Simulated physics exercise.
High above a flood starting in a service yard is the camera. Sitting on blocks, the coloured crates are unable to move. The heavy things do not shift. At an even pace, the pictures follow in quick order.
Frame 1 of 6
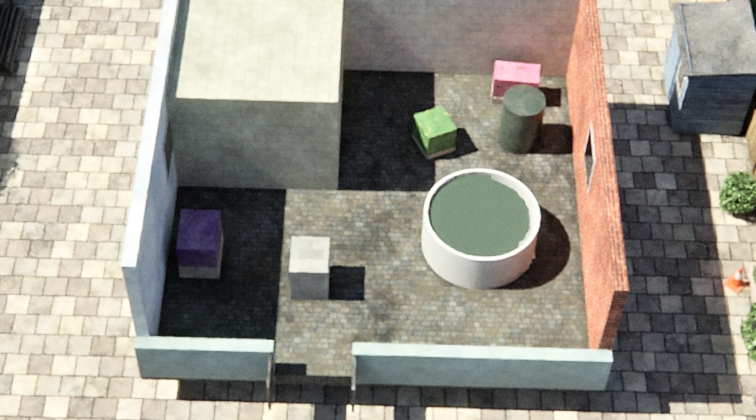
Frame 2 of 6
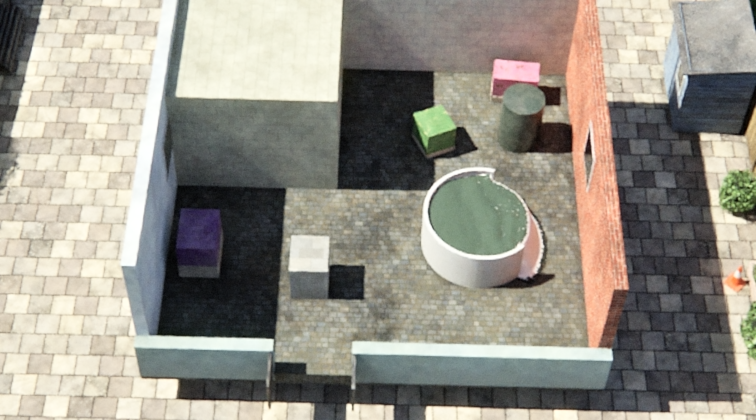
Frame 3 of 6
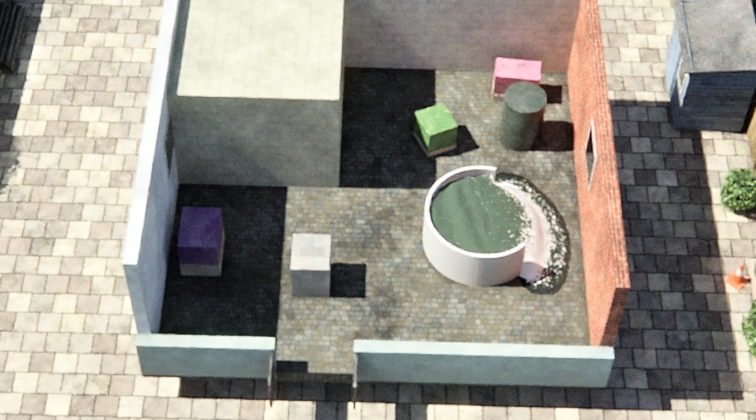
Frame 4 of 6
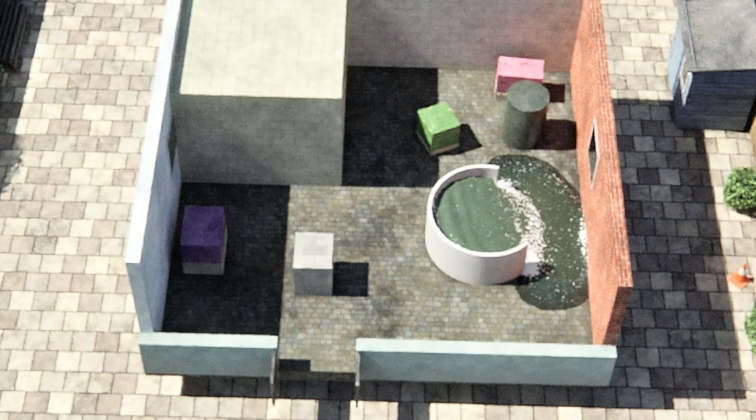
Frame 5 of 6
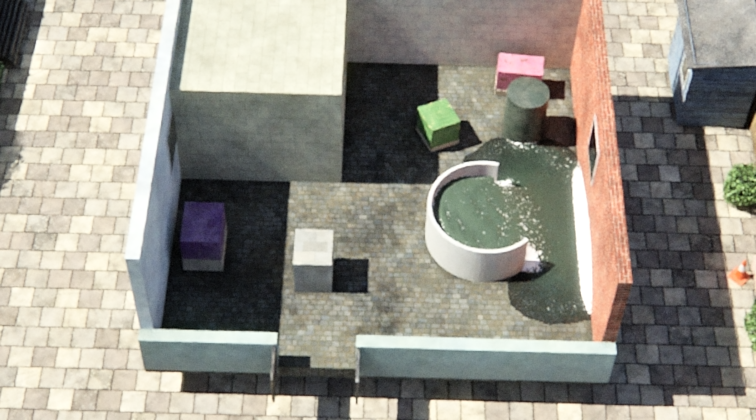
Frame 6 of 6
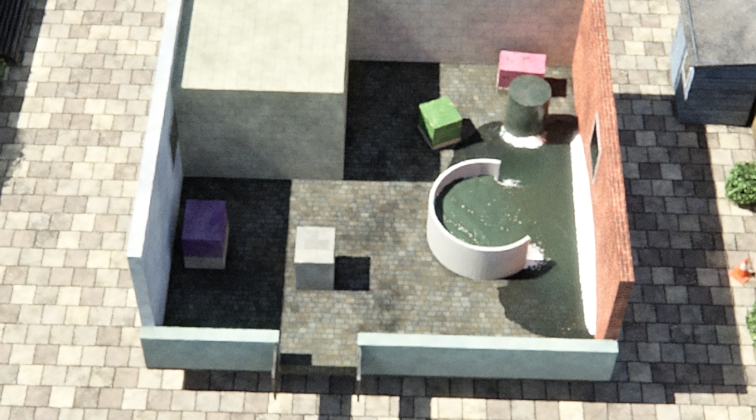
A large pale block fills the upper left of a walled, paved yard seen from high above, the camera almost still. A round white pool of dark green water sits right of centre, with a purple crate at left, a pale one near the middle, and green and pink ones beyond, beside a dark cylinder. The pool's right side opens and foaming water pours out, spreading to the brick wall, then along it both ways and around the cylinder.
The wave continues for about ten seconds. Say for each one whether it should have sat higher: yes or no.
Green crate - yes; purple crate - no; pink crate - yes.
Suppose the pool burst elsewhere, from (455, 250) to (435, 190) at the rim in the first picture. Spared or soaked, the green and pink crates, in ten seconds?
Green crate is not reached; pink crate is not reached.
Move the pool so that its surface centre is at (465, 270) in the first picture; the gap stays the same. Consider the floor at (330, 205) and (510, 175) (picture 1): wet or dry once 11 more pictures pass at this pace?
The first spot is not reached, while the second is wetted.
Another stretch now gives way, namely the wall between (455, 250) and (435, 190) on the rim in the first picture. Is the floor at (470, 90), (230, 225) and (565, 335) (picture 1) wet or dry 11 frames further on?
So it's nothing at the first, liquid at the second and nothing at the third.
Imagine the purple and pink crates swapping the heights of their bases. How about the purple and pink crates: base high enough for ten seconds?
Purple stays clear, pink gets flooded.
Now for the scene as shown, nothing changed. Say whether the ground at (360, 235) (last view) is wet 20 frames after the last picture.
That spot: Waterless.
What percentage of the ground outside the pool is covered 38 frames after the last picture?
I'd estimate some 95 per cent.
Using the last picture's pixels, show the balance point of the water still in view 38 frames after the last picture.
That puts it at around (439, 205).
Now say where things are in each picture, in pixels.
The first picture shows the pool at (482, 216) is whole and still.
In the second picture, the front is at a hidden place, out from the gap at (530, 223).
In the third picture, water pours out at (531, 223) and has run to a hidden place.
In the fourth picture, the front is at (495, 161), out from the gap at (533, 224).
In the fifth picture, the front is at (591, 314), out from the gap at (533, 221).
In the sixth picture, the front is at (562, 124), out from the gap at (535, 219).
A moment on, water covers 20 % of the floor; the green crate water round its plinth, the purple crate not reached, the pink crate water round its plinth.
Next, water covers 35 % of the floor; the green crate water round its plinth, the purple crate not reached, the pink crate water round its plinth.
Then, water covers 60 % of the floor; the green crate water round its plinth, the purple crate not reached, the pink crate water round its plinth.
Later, water covers 95 % of the floor; the green crate water round its plinth, the purple crate water round its plinth, the pink crate water round its plinth.
In the end, water covers 100 % of the floor; the green crate was topped, the purple crate stayed above the water, the pink crate was topped.
